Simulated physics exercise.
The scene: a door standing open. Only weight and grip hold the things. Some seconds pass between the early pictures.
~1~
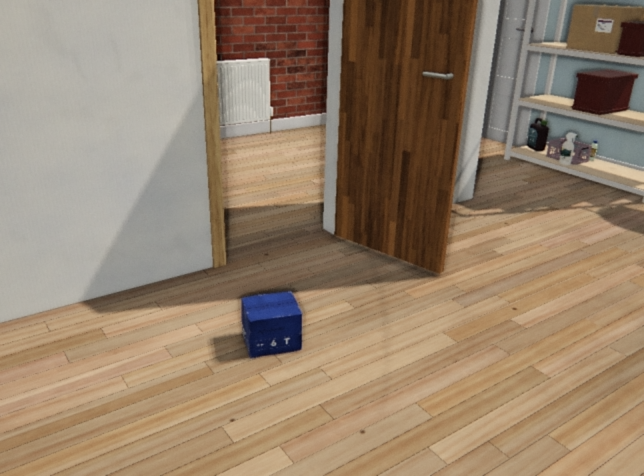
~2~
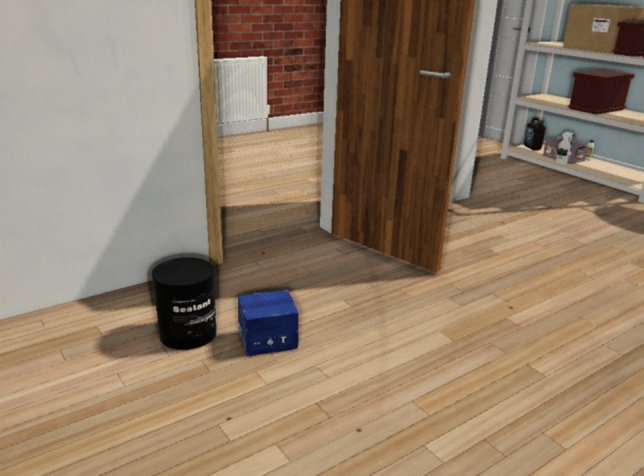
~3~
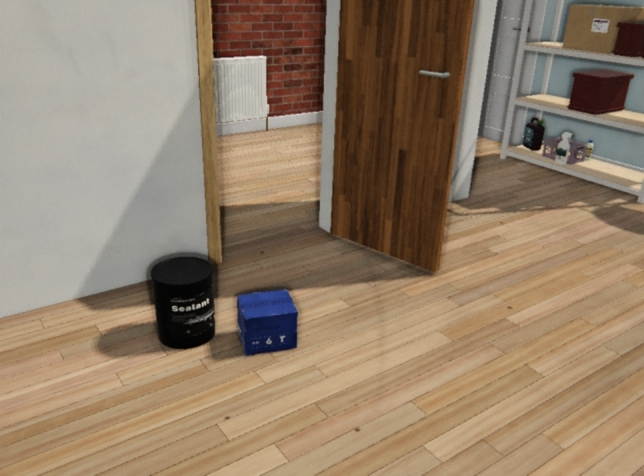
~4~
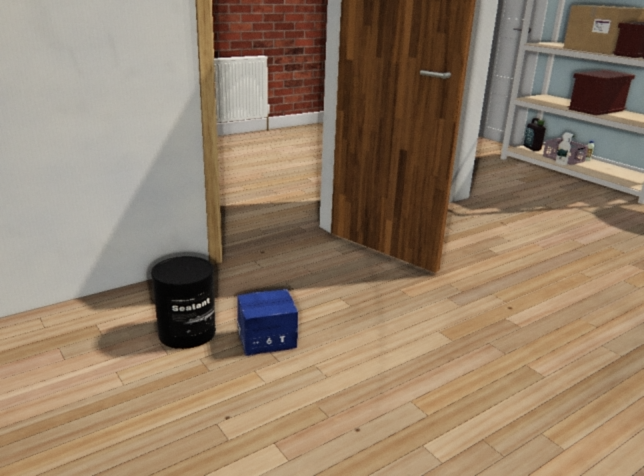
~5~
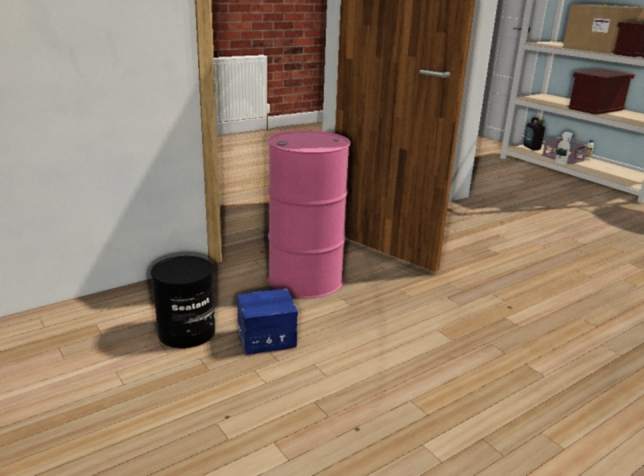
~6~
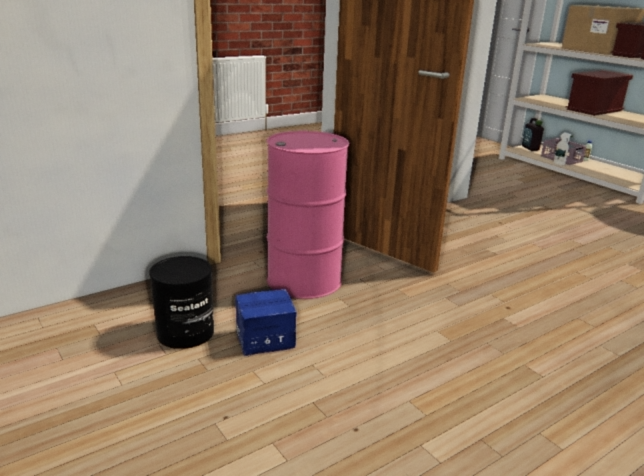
A black pail appeared to the left of a blue parcel on the wooden floor, and later a tall pink drum showed up behind them, while the wide-open door stayed still throughout.
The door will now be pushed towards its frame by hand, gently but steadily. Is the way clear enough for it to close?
In the end the door jams.
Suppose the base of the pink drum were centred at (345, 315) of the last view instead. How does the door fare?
Then it closes.
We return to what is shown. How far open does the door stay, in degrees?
Some 60° open.
Then, 0.40 s past the last view, door 94° open.
Then, 0.70 s past the last view, door 76° open.
Then, 0.90 s past the last view, door 64° open.
Finally, door 60° open; all 3 still in place. Final places as the last picture's camera would see them, pink drum near (303, 214).
